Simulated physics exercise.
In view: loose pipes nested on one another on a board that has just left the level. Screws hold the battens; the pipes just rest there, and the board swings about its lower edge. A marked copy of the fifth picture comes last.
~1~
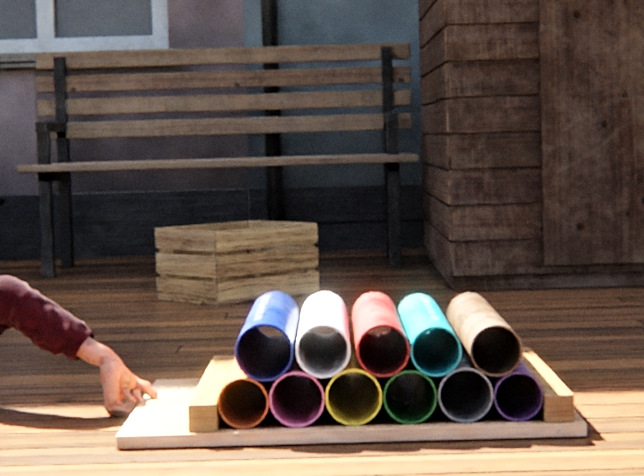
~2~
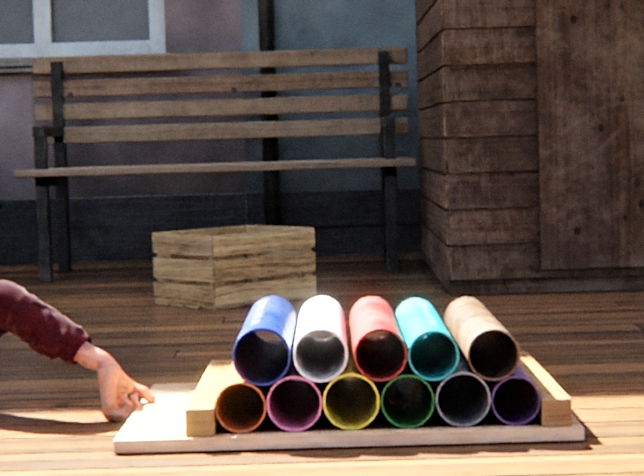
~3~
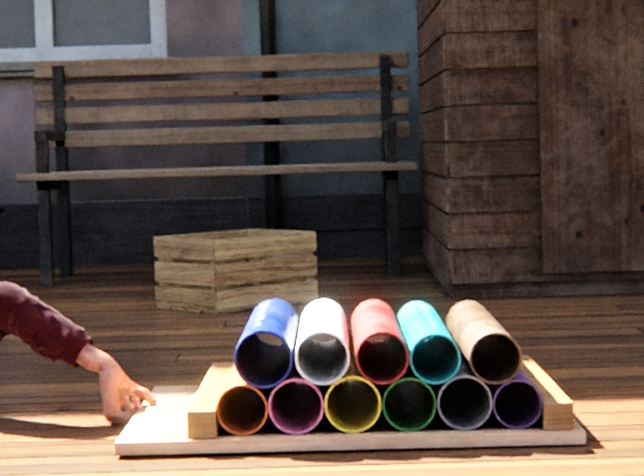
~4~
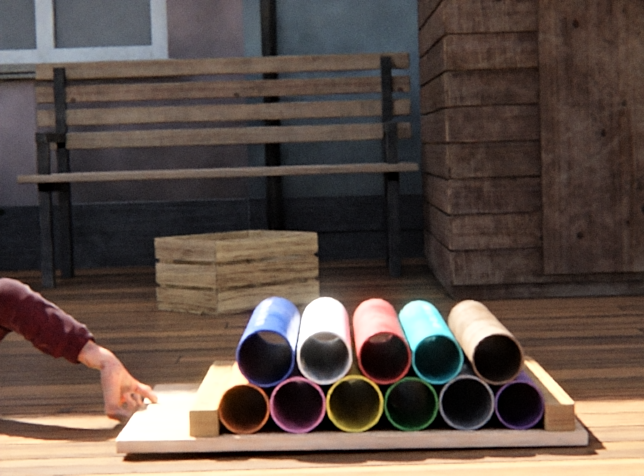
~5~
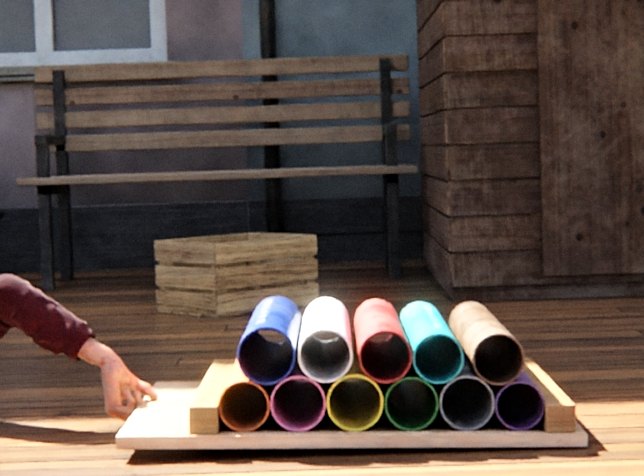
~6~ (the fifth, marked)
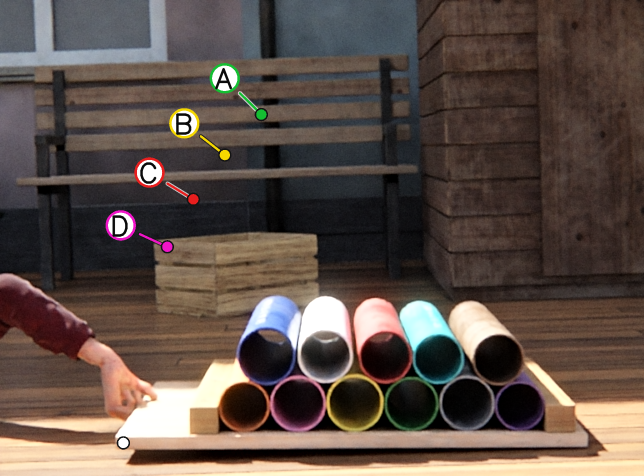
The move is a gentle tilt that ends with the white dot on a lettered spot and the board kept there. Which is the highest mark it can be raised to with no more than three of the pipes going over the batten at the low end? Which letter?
The highest mark that will do is D.
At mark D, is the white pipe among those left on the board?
The white pipe: Yes.
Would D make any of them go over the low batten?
At D: Yes.
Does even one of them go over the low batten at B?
Yes, at B.
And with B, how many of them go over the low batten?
It comes to five.
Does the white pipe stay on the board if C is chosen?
The white pipe: No.
On the copy, A at (261, 114); B at (225, 155); C at (193, 200); D at (167, 247); the white dot at (124, 443).
On D. First, board at 16°.
Then, board at 27°.
Finally, board at 27°, one over the low batten (brown).
By contrast, A five over the low batten; B five over the low batten; C five over the low batten.
